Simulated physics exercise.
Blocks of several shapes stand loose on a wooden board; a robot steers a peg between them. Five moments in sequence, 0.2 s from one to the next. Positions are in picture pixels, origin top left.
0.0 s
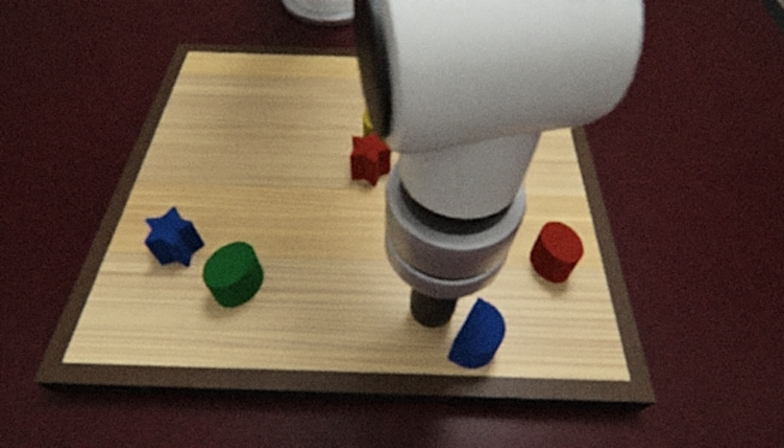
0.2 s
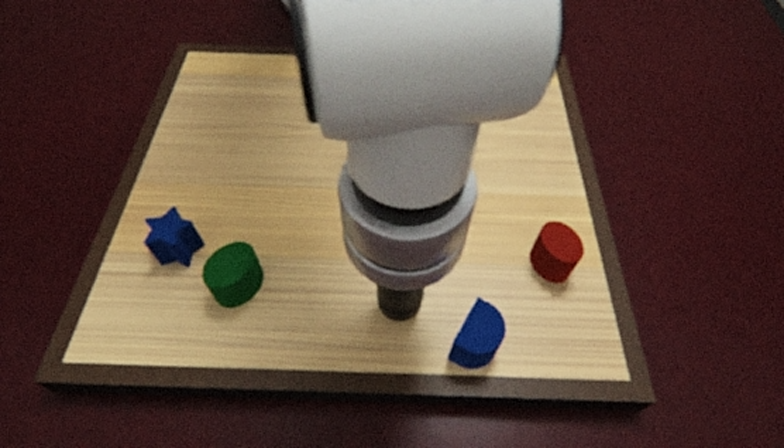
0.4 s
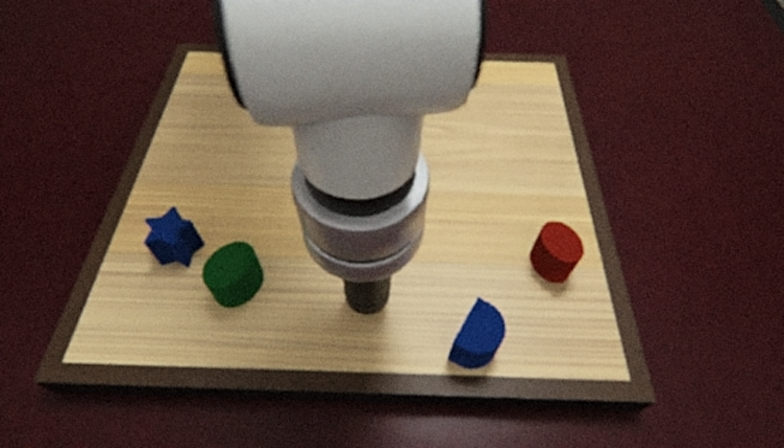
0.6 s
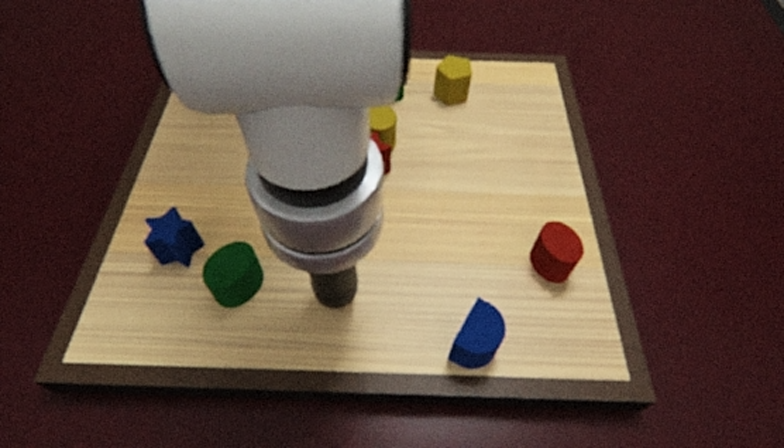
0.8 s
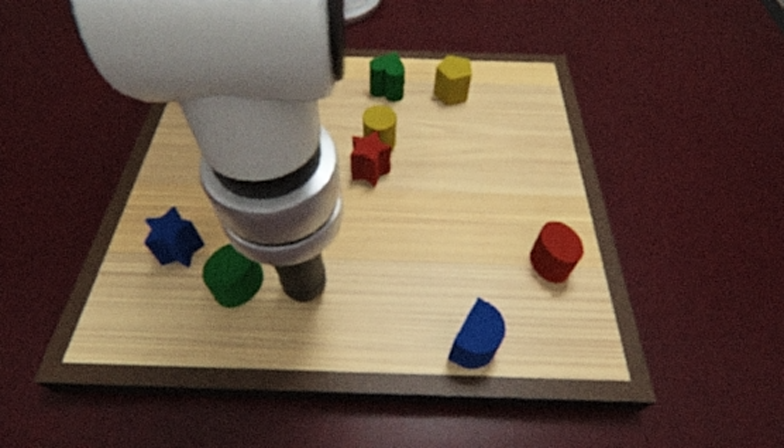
A robot arm moving its dark peg steadily left across a wooden board toward a green block, the coloured blocks staying still.
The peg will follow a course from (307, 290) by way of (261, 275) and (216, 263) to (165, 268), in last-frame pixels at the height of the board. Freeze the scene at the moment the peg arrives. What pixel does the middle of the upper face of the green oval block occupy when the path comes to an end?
The top centre is at (129, 287).
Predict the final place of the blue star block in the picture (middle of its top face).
It should be at about (136, 218).
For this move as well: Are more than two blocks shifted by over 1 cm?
No
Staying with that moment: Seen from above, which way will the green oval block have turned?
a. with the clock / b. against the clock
My pick is b.
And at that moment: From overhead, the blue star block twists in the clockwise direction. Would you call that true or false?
That claim is true.
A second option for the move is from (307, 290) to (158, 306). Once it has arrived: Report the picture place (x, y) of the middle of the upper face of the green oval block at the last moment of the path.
It sits at (117, 252).
On the path given first. One third of the way, peg (257, 267); green oval block (203, 264), turned 25° anticlockwise.
Two thirds of the way, peg (211, 255); blue star block (161, 225), turned 20° clockwise; green oval block (164, 269), turned 85° anticlockwise.
At the end, peg (159, 261); blue star block (136, 218), turned 35° clockwise; green oval block (129, 287), turned 145° anticlockwise.
